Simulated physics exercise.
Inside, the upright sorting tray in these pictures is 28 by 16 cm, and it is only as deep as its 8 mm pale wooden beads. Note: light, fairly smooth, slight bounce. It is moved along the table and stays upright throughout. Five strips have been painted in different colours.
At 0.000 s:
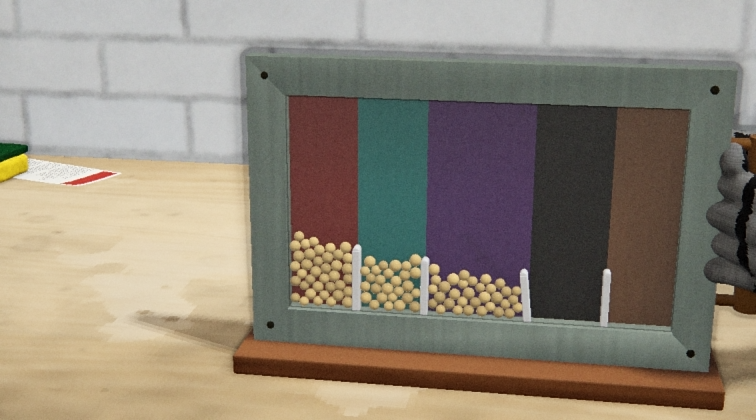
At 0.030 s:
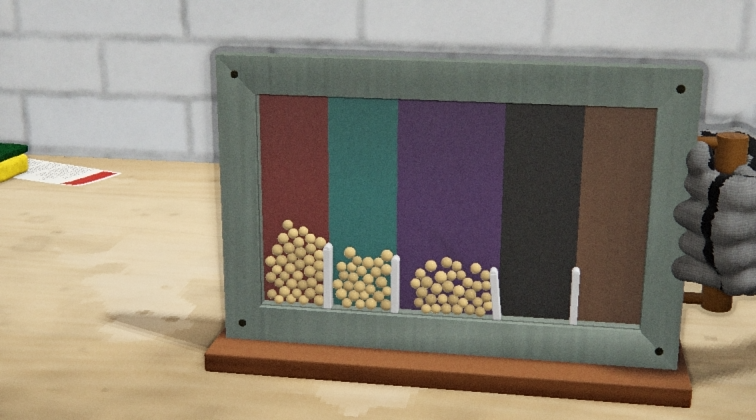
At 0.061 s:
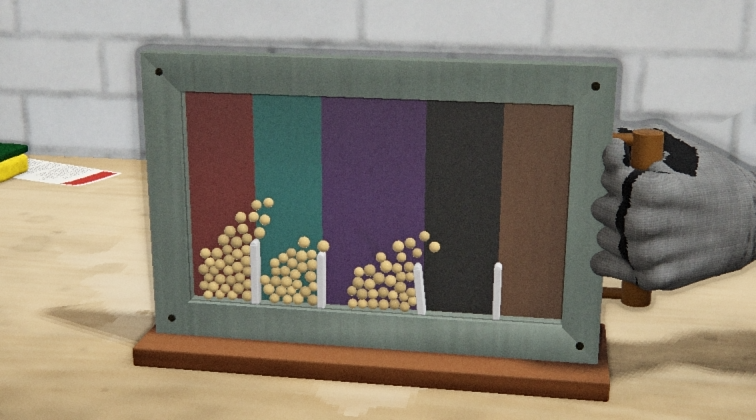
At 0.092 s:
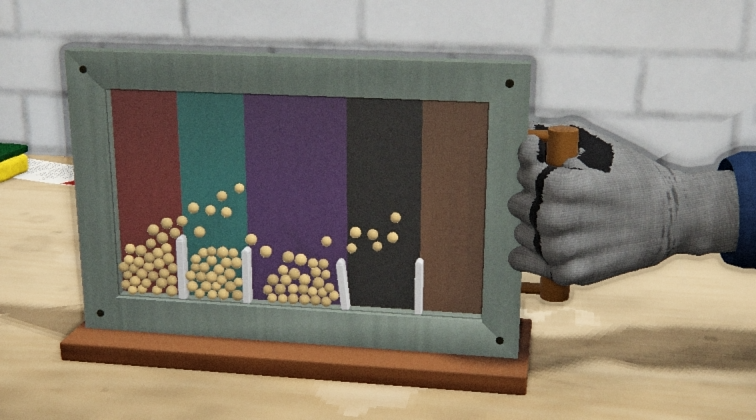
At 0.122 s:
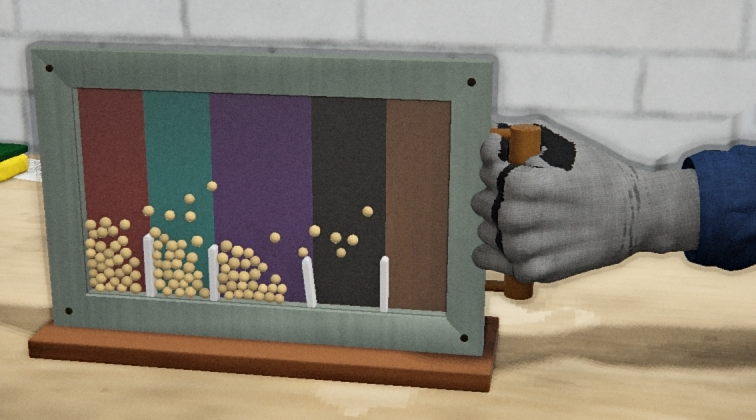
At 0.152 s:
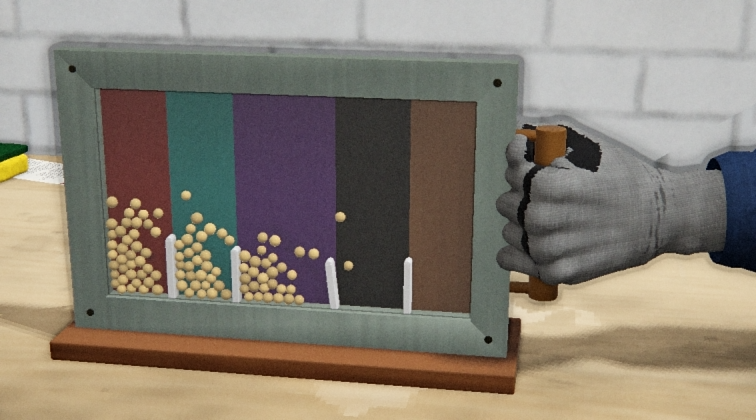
A gray-gloved hand slid an upright tray with five coloured strips to the left, making its pale beads heap up and hop over the low white dividers, then moved it slightly back right.
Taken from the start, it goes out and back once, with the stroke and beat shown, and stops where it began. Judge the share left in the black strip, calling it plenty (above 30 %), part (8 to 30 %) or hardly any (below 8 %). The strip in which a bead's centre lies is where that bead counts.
Call it part.
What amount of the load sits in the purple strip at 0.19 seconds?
Close to 25 per cent of the load.
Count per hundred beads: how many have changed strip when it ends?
Moved: Close to 30 %.
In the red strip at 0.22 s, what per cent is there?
Roughly 50 per cent.
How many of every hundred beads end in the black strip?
Roughly 15 %.
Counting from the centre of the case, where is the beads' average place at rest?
Some 3 cm left and 7 cm below.
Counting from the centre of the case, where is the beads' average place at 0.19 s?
The middle sits around 8 cm left of it and 5 cm below it.
After 0.19 s, it is 7 cm to the left; red 45 %, purple 25 %, turquoise 30 %.
After 0.22 s, it is 2 cm to the left; red 50 %, purple 25 %, turquoise 25 %.
After 0.25 s, it is at its start; red 40 %, purple 25 %, turquoise 35 %.
Settled by 0.9 s, it is at its start; red 30 %, purple 30 %, turquoise 20 %, black 15 %, brown 5 %.
